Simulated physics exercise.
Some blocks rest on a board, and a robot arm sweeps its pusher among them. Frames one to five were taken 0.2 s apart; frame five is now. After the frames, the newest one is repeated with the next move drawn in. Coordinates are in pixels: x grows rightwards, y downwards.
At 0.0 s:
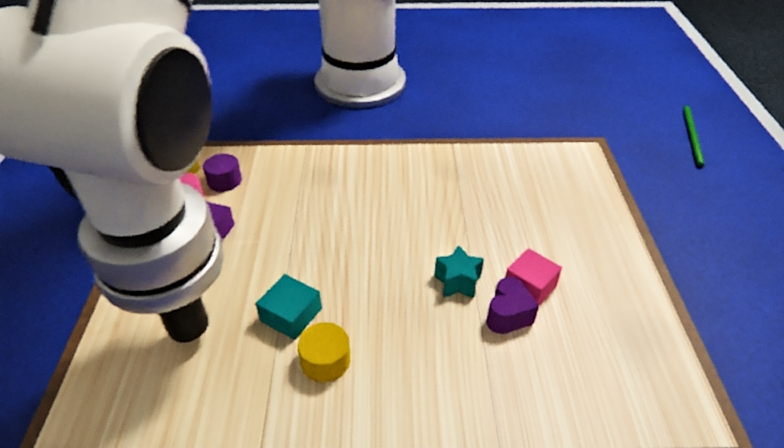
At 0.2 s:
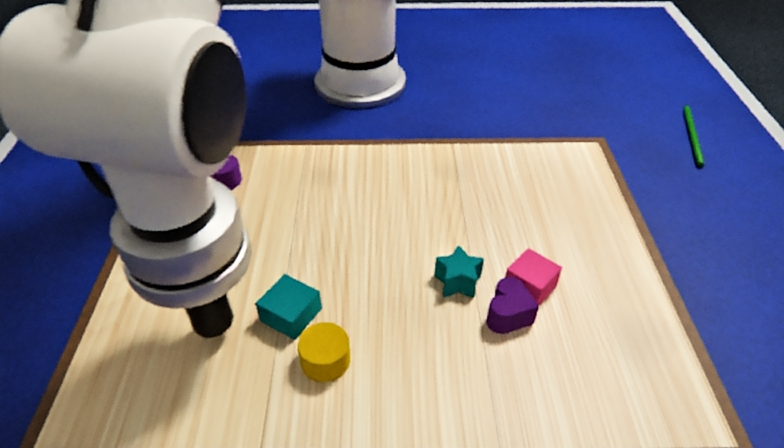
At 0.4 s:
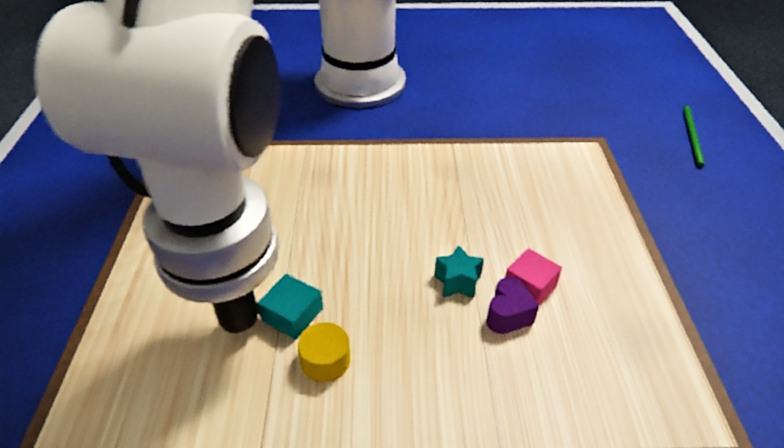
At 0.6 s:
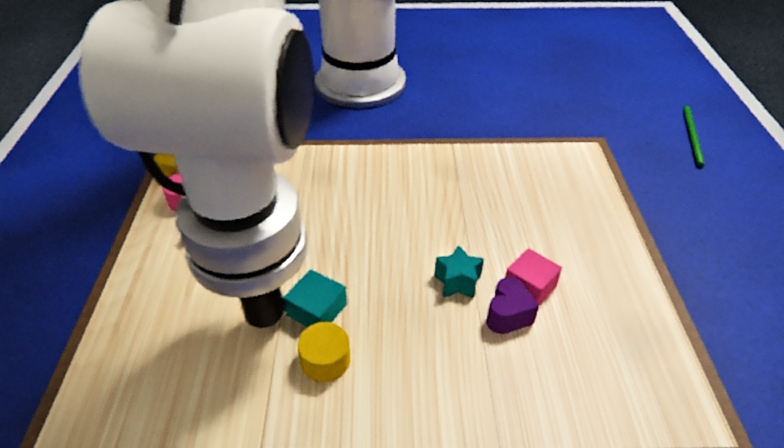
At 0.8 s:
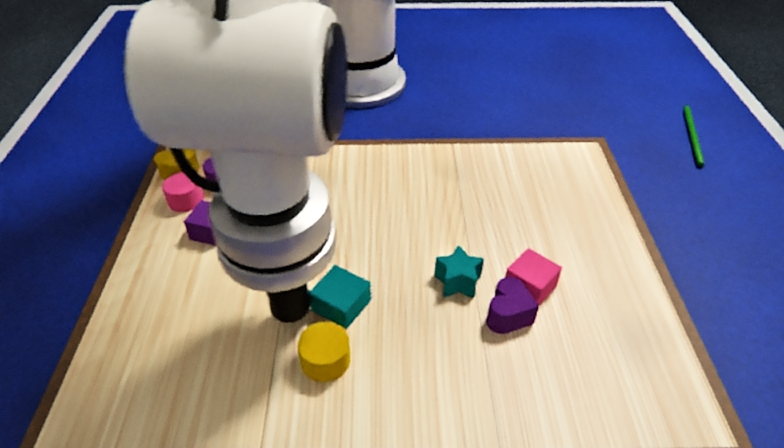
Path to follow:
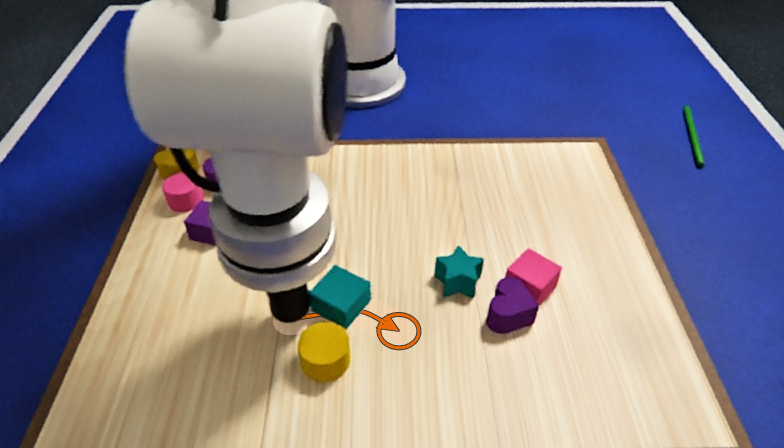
A white robot arm with a black pusher reaches over the left side of a pale wooden board on a blue surface, seen from above at an angle by a still camera. A turquoise block and yellow cylinder sit near it, with a turquoise star, pink block and purple heart farther right. The arm sweeps right, meets the turquoise block and pushes it a short way right.
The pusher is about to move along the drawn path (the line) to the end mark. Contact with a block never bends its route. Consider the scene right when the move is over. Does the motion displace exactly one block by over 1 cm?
Yes, I think so.
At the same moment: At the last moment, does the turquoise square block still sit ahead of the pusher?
I believe not.
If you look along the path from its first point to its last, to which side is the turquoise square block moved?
So, looking from the first point of the path to the last, the turquoise square block moves leftwards.
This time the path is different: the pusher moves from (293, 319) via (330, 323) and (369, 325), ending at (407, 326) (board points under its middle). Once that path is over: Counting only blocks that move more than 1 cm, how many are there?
Going by the path, one of them shifts by more than about 1 cm.
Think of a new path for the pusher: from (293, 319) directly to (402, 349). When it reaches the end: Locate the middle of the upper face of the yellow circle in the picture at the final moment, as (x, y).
Close to (337, 357).
The drawn path runs from (293, 319) by way of (331, 313) and (367, 313) to (399, 331).
On the path given first. One third of the way, pusher (330, 302); turquoise square block (378, 280).
Two thirds of the way, pusher (367, 303); turquoise square block (408, 275).
At the end, pusher (399, 320); yellow circle not moved; turquoise square block (408, 275).
